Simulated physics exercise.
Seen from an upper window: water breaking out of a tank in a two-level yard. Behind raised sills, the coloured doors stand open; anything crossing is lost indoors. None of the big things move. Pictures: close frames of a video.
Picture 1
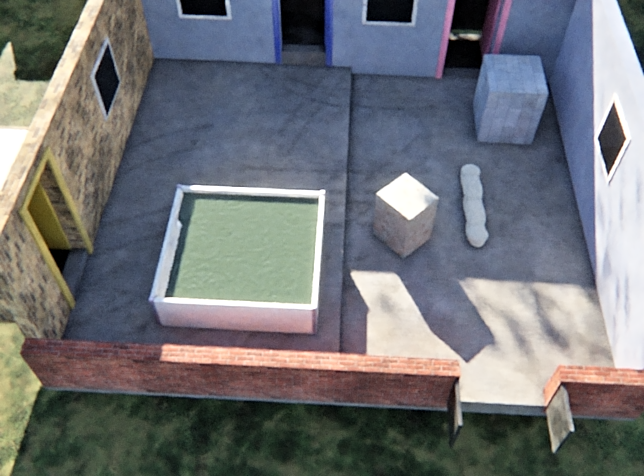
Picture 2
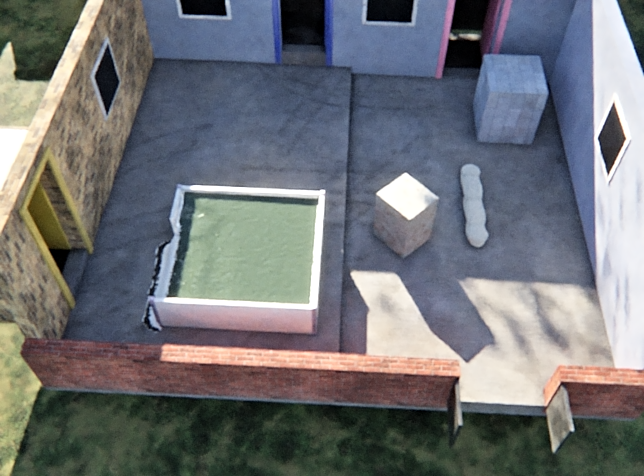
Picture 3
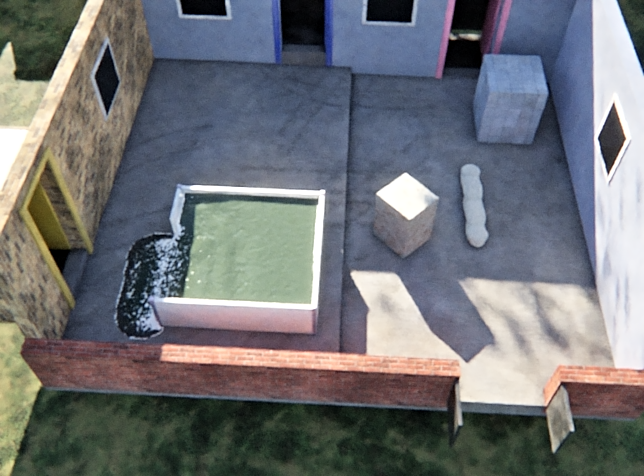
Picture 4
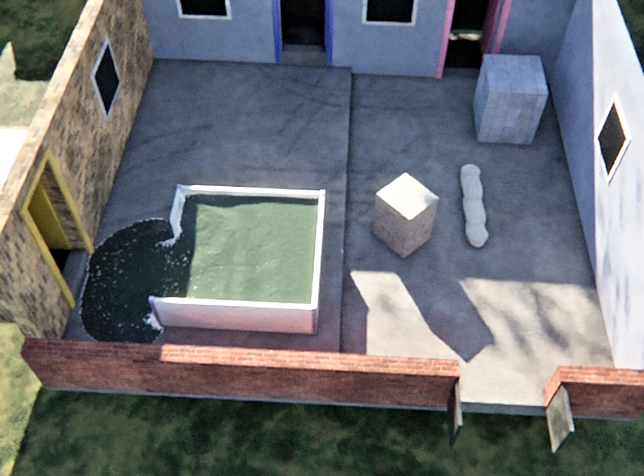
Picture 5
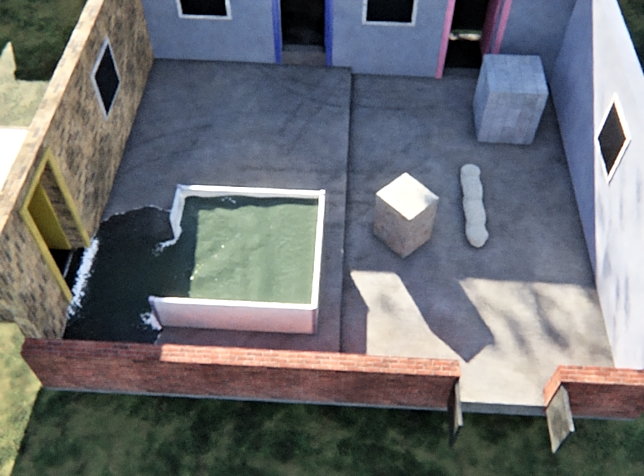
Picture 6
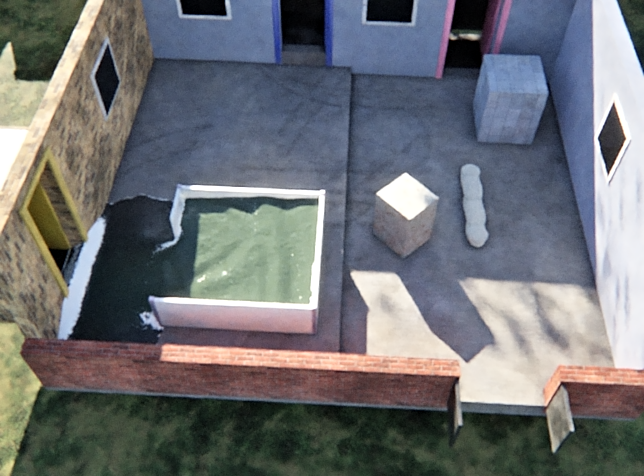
In a walled yard seen from above, green water broke out through the left side of a white-walled tank, spread across the grey floor to the yellow doorway, and foamed white along the stone wall.
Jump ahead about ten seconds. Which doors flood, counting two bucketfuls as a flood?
In the end the yellow door surpasses two buckets; the pink door does not surpass two buckets; the blue door does not surpass two buckets.
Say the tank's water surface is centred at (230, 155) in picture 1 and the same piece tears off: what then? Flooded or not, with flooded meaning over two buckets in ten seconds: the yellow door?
Result for the yellow door - it stays safely beneath.
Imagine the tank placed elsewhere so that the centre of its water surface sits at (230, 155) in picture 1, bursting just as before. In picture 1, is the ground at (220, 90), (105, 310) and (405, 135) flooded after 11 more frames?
Soaked, soaked, bone-dry.
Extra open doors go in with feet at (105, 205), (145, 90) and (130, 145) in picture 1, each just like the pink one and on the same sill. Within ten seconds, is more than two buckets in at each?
Lab note, doors in listed order: Over the limit, under the limit, under the limit.
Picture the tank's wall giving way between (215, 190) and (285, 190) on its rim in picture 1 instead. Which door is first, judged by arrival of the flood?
First comes the door marked blue.
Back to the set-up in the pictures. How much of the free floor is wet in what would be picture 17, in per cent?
Estimate: Some 20 in a hundred.
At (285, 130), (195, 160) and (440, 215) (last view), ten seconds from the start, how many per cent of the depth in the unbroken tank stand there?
Roughly 4 per cent, 4 per cent and 2 per cent.
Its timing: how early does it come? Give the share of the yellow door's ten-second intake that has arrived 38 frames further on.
Around 100 in a hundred.
A moment on, water covers 10 % of the floor; the yellow door far over two buckets in, the pink door not reached, the blue door not reached.
Next, water covers 20 % of the floor; the yellow door far over two buckets in, the pink door not reached, the blue door not reached.
Then, water covers 40 % of the floor; the yellow door far over two buckets in, the pink door not reached, the blue door not reached.
Later, water covers 55 % of the floor; the yellow door far over two buckets in, the pink door wet at the sill, nothing in, the blue door wet at the sill, nothing in.
In the end, water covers 80 % of the floor; the yellow door far over two buckets in, the pink door wet at the sill, nothing in, the blue door wet at the sill, nothing in.
